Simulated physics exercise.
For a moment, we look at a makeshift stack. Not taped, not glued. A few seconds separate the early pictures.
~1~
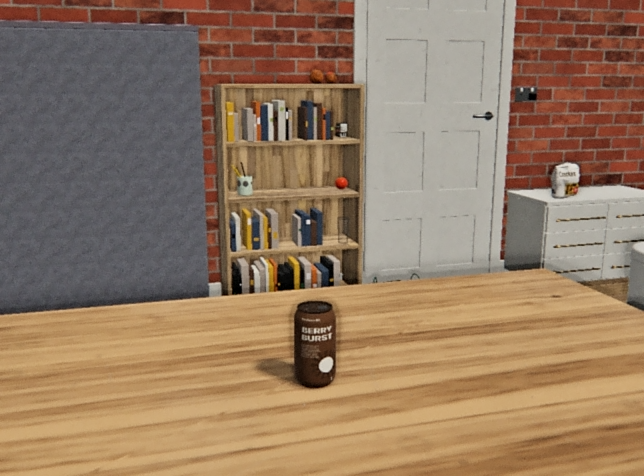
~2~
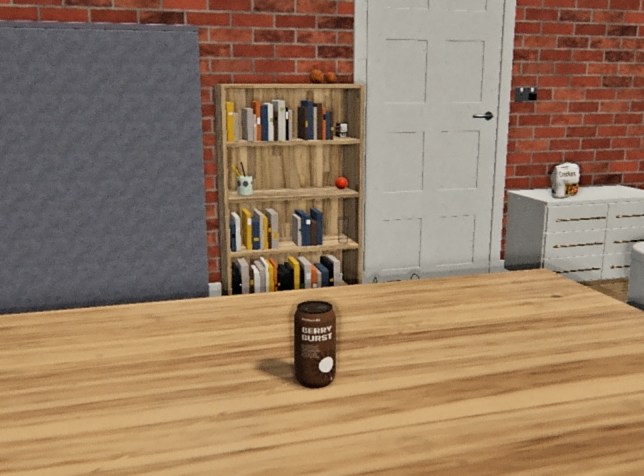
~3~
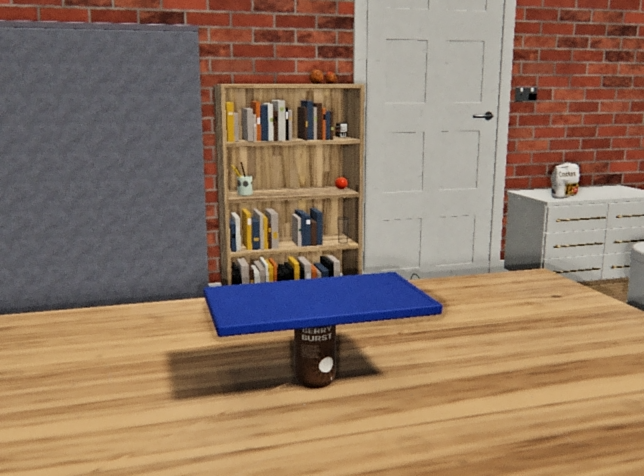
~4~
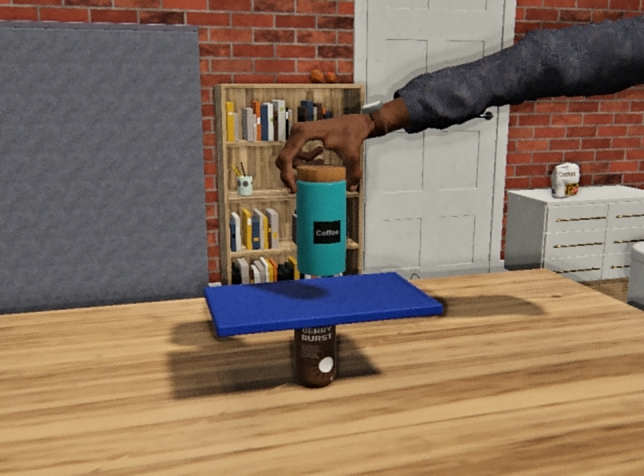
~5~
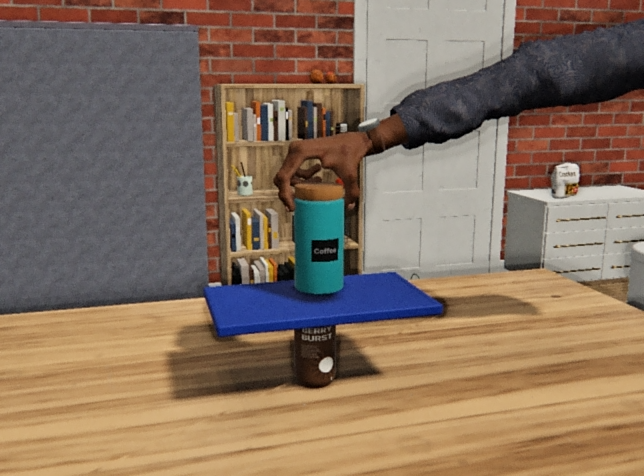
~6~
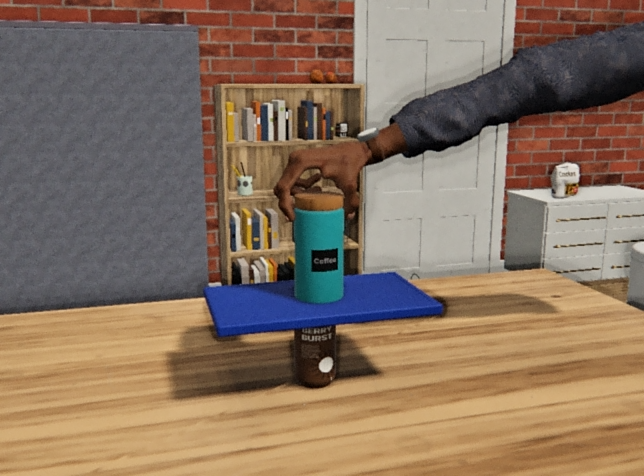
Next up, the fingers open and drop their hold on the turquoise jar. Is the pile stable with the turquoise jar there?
I predict the stack will bear it.
Then, 0.20 s past the last view, nothing moves.
Then, 0.50 s past the last view, turquoise jar resting near (319, 247).
Finally, all 3 still in place. Final places as the last picture's camera would see them, turquoise jar near (319, 247). The stack holds.
